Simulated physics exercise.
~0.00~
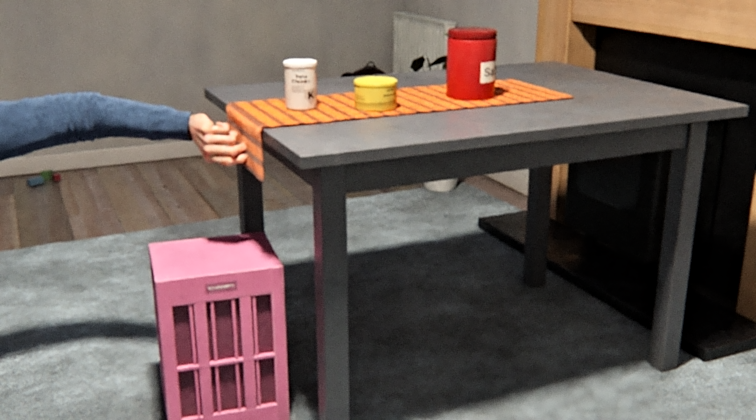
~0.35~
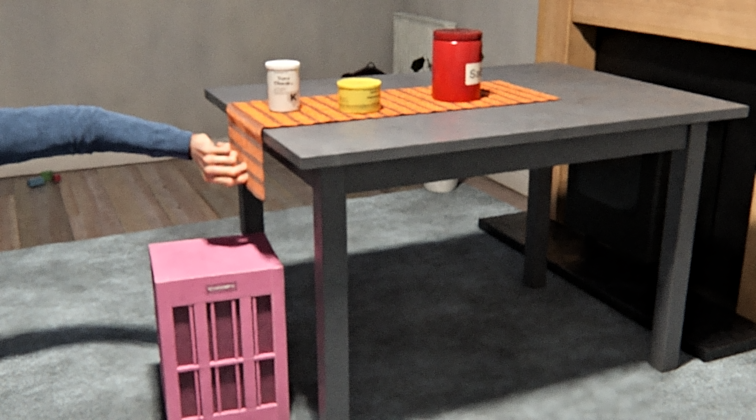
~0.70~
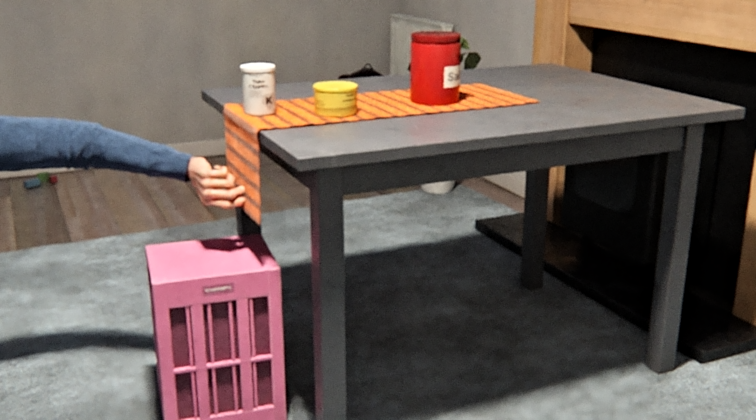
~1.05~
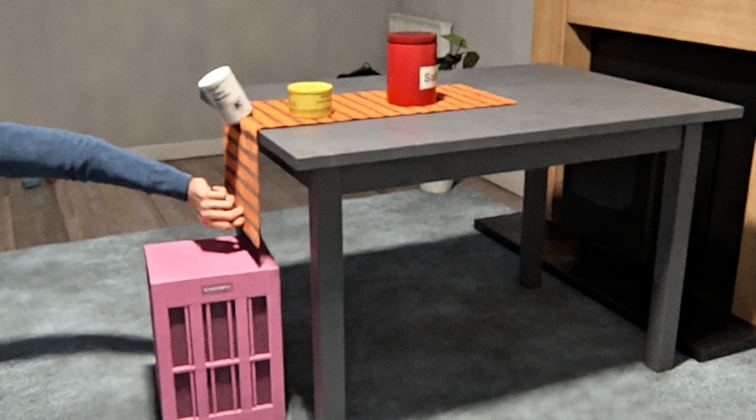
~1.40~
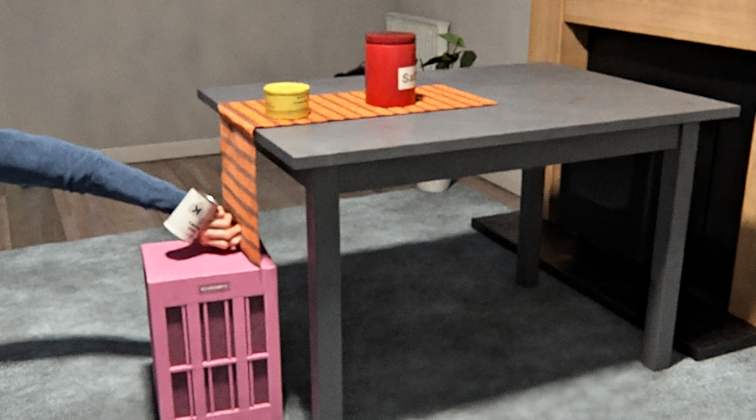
A hand pulls an orange cloth down toward a pink crate, and the white tin topples off.
